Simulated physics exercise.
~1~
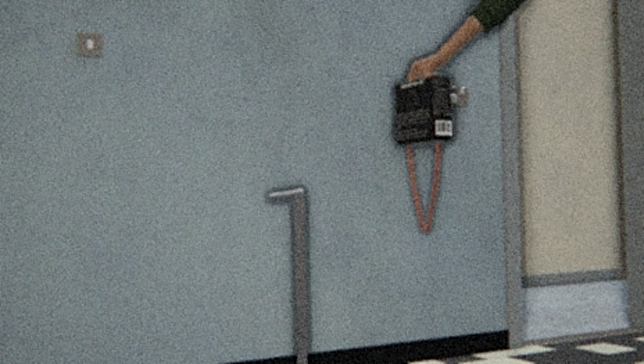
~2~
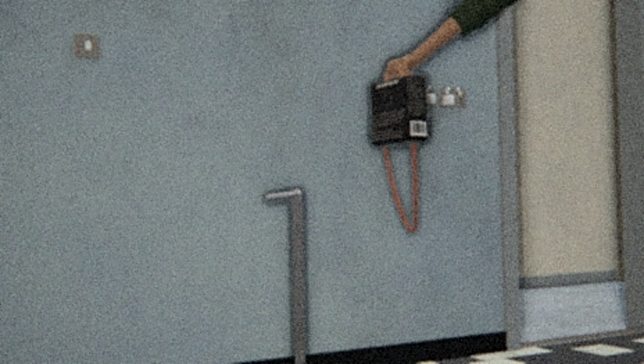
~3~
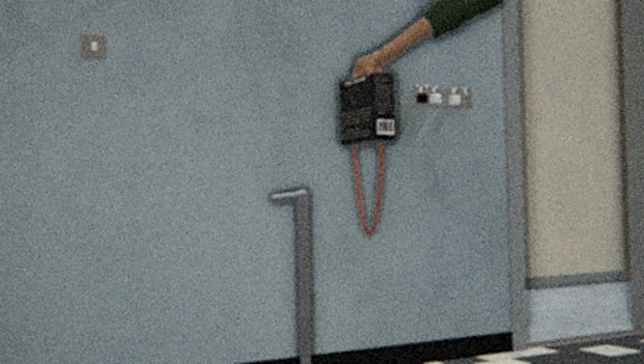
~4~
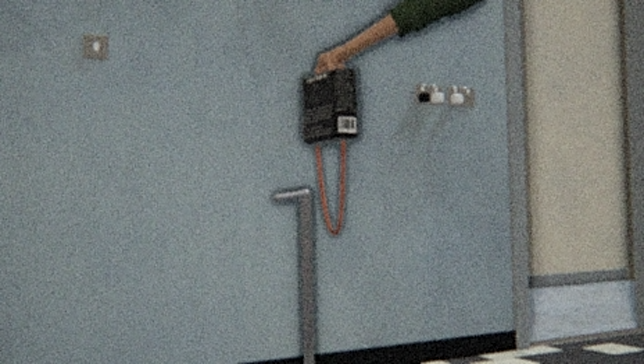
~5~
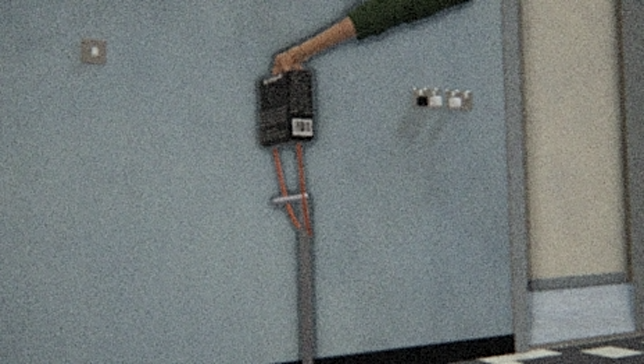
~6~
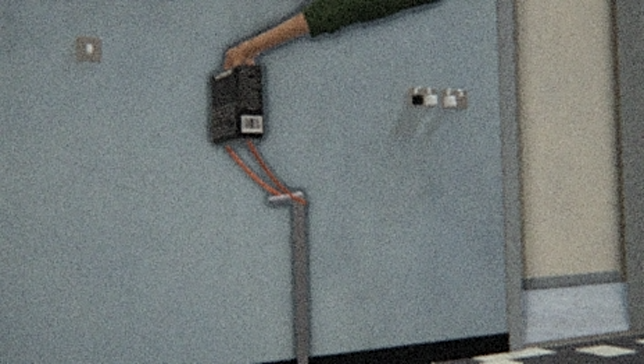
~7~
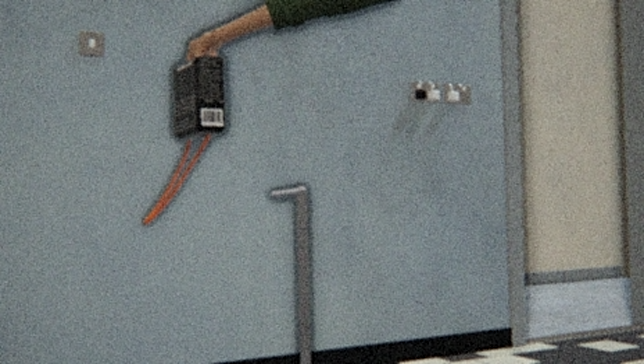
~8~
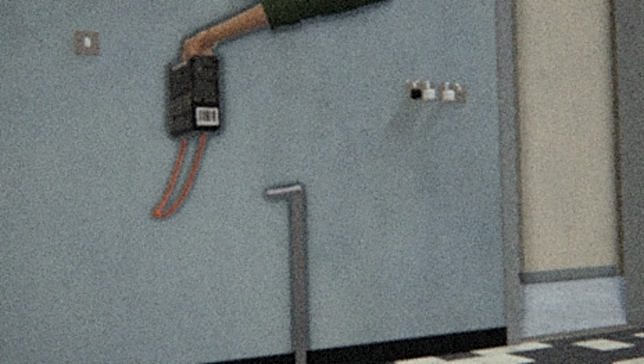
A black bag with a white label, gripped from above by a hand in a dark green sleeve, hangs at the right before a pale blue wall, an orange cord loop dangling beneath it. The slightly swaying, level view also shows a grey post with a short hooked top, wall sockets, a doorway and a checkered floor. The hand carries the bag steadily left, uncovering the sockets. Above the post, the low loop meets the hook and trails at a slant as the bag moves on. The loop then comes free, swinging left and slightly back, and the bag ends upright, clear beyond the post.
